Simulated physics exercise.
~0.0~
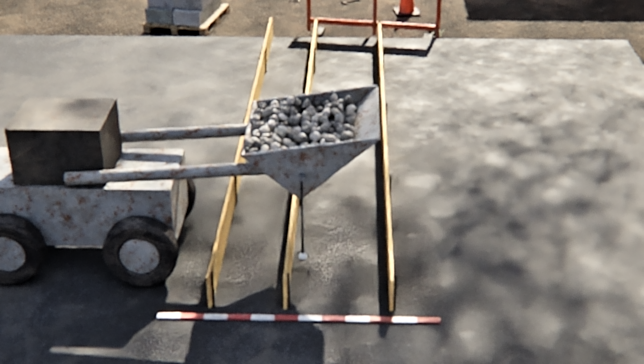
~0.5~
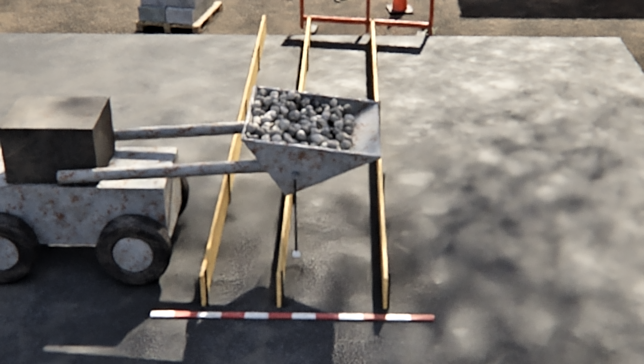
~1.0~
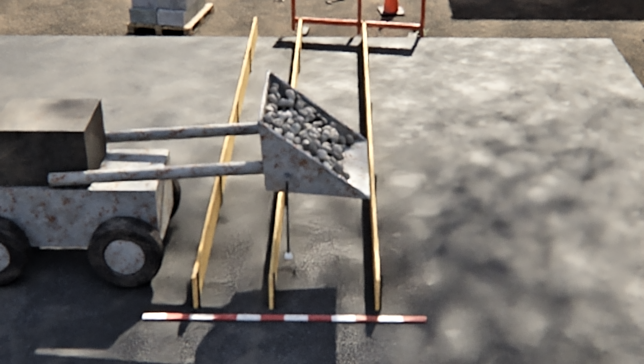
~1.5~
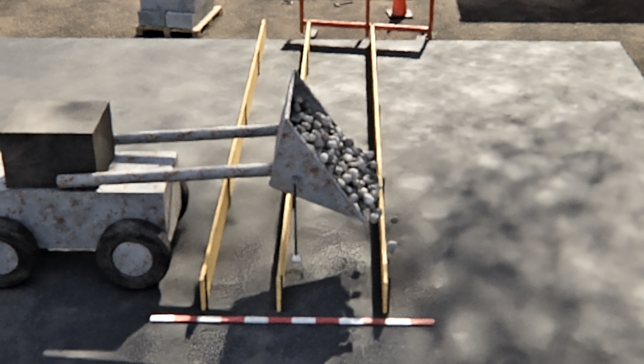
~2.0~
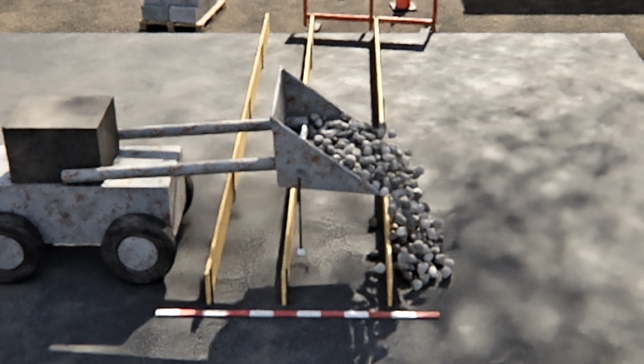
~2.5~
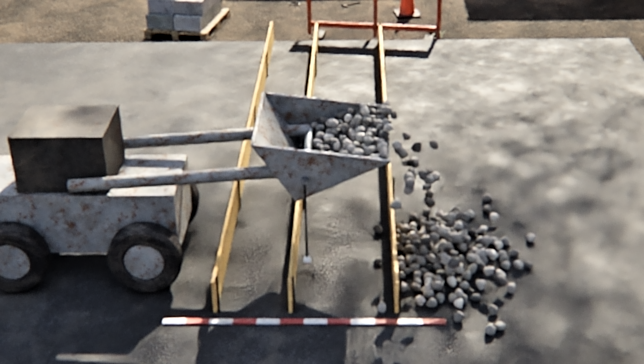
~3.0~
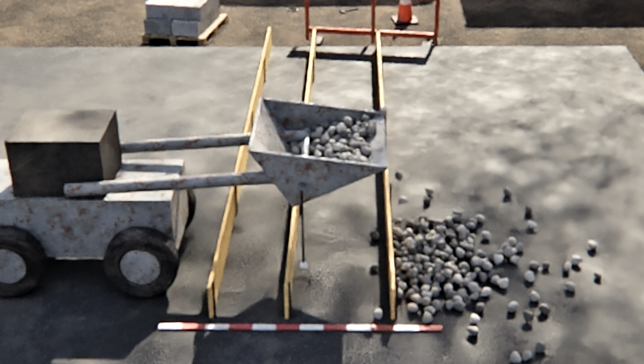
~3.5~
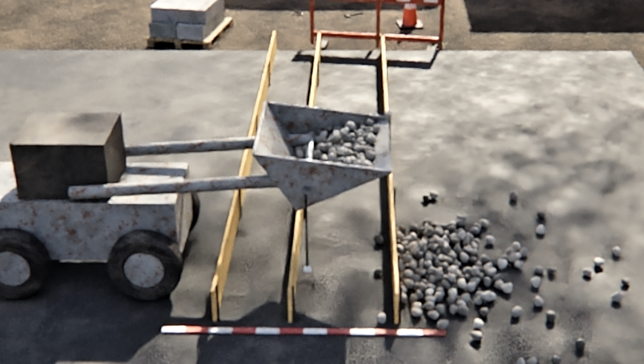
On a paved yard, a loader tips stones beyond the boards, then levels its half-full bucket.
